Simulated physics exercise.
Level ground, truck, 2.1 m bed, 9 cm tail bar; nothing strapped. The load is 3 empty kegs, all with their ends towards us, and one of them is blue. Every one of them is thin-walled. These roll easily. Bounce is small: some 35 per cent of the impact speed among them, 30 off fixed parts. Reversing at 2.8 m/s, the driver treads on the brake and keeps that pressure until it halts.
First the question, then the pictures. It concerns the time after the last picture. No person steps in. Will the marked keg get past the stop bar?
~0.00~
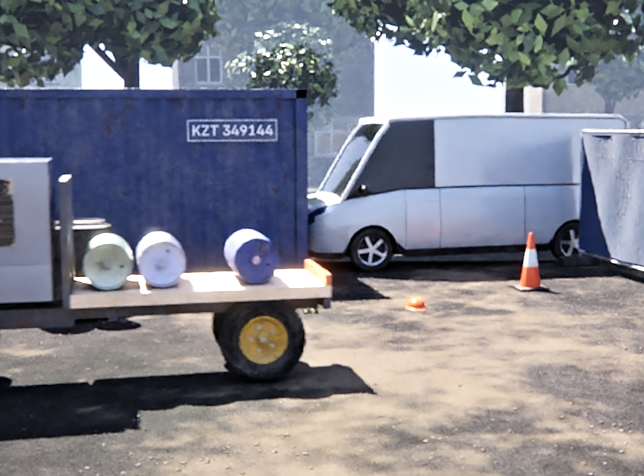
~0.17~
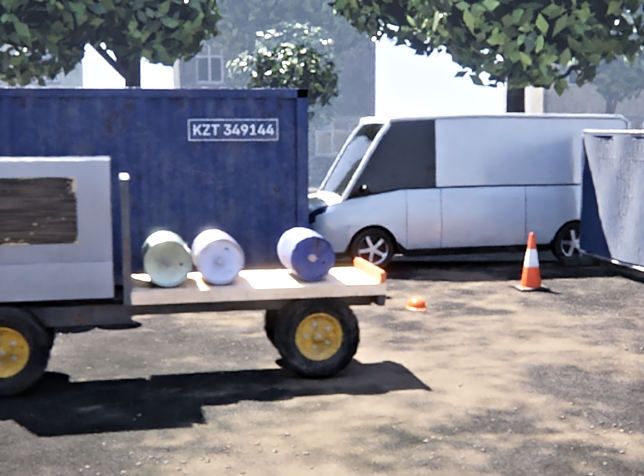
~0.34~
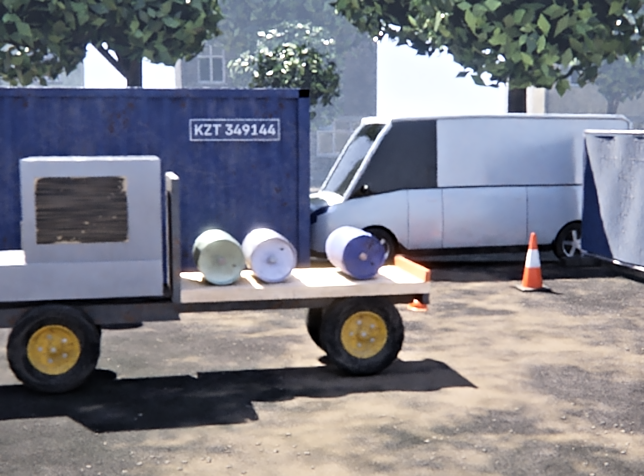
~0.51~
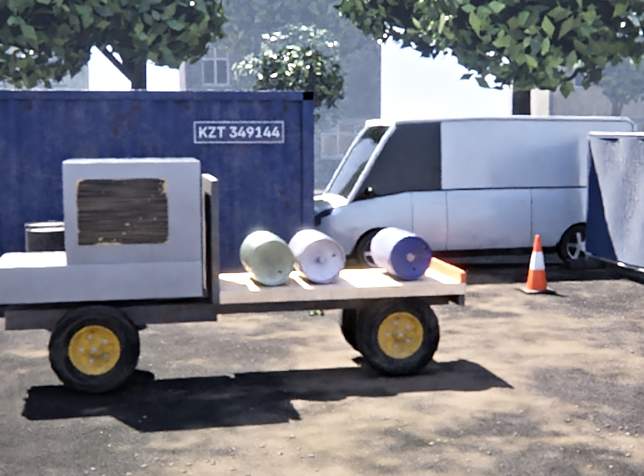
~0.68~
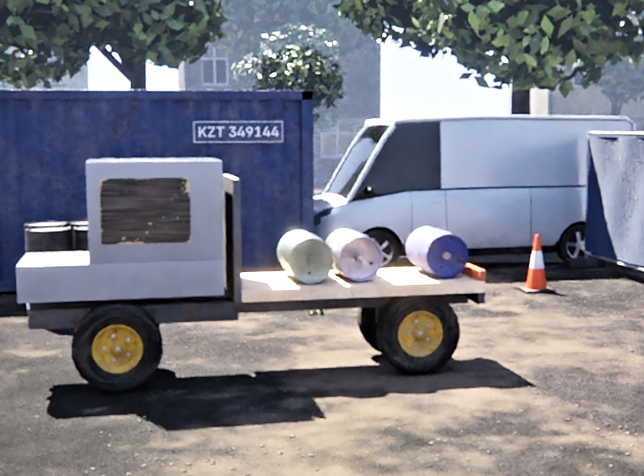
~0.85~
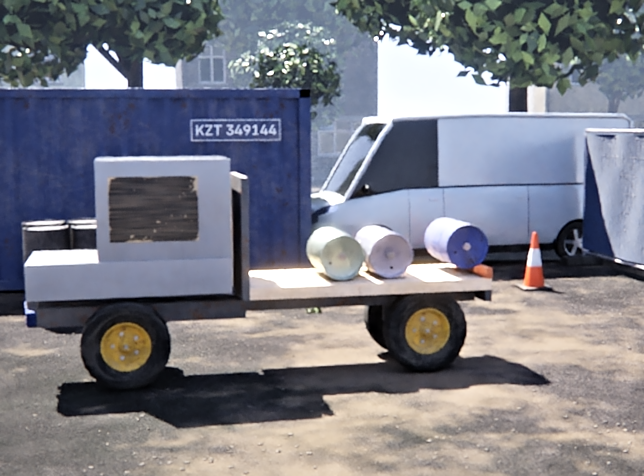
The blue keg falls off the back.
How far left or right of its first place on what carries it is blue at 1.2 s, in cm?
Shift of blue: 60, rightward.
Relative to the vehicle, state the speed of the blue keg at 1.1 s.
Speed: Approx. 0.2 m/s.
After 1.1 s, blue is on the bed, 5 cm from the bar, rolling towards it; 0 over the tail so far.
After 1.2 s, blue is on the bed, 5 cm from the bar, rolling towards it; 0 over the tail so far.
After 1.4 s, blue is going over the tail; 1 over the tail so far.
At rest (3.9 s), blue is off the end; 1 over the tail so far.
